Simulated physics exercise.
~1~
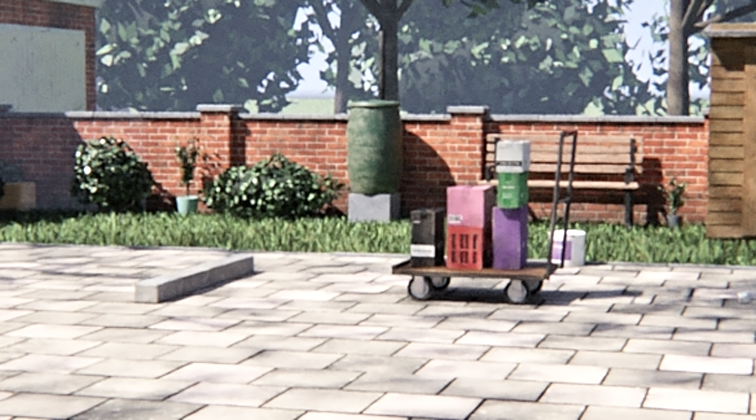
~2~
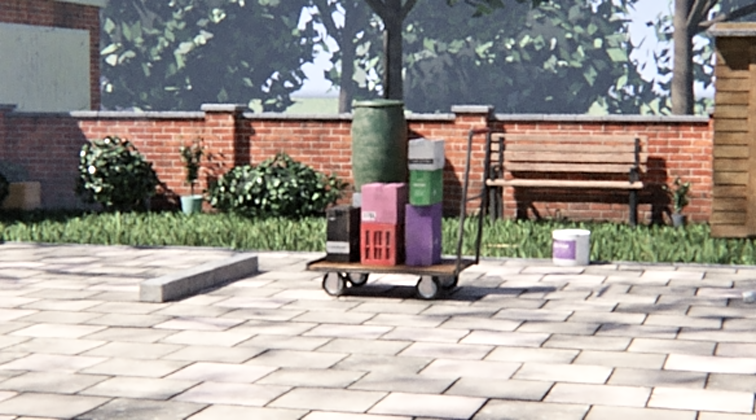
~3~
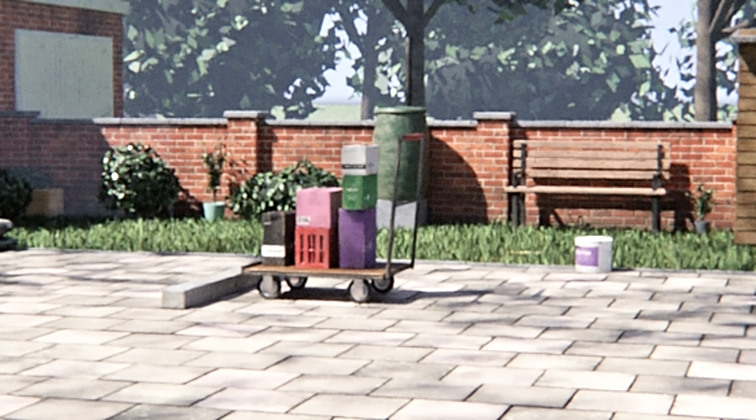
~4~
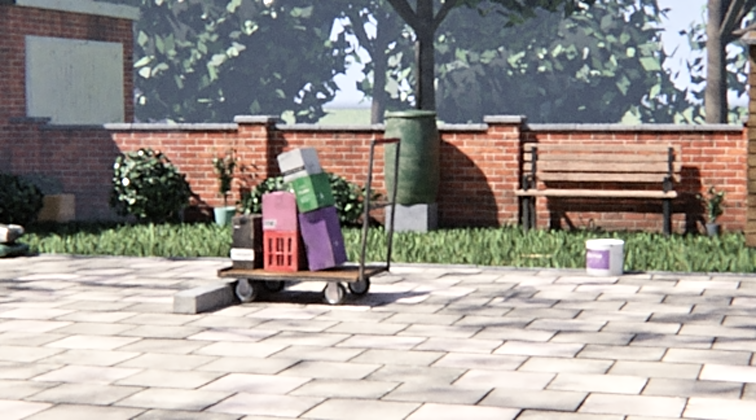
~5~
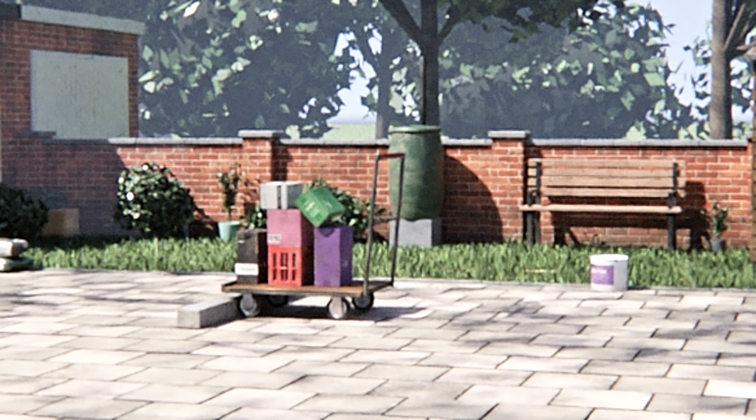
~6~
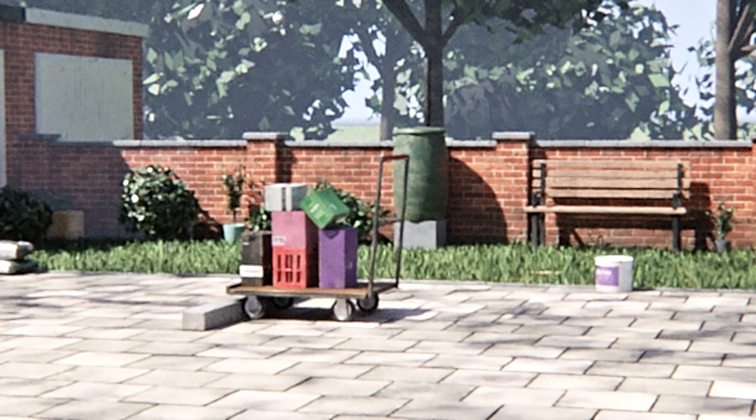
Loaded flat cart rolling left across paving and stopping against a kerb, its stacked boxes toppling forward but all staying aboard.
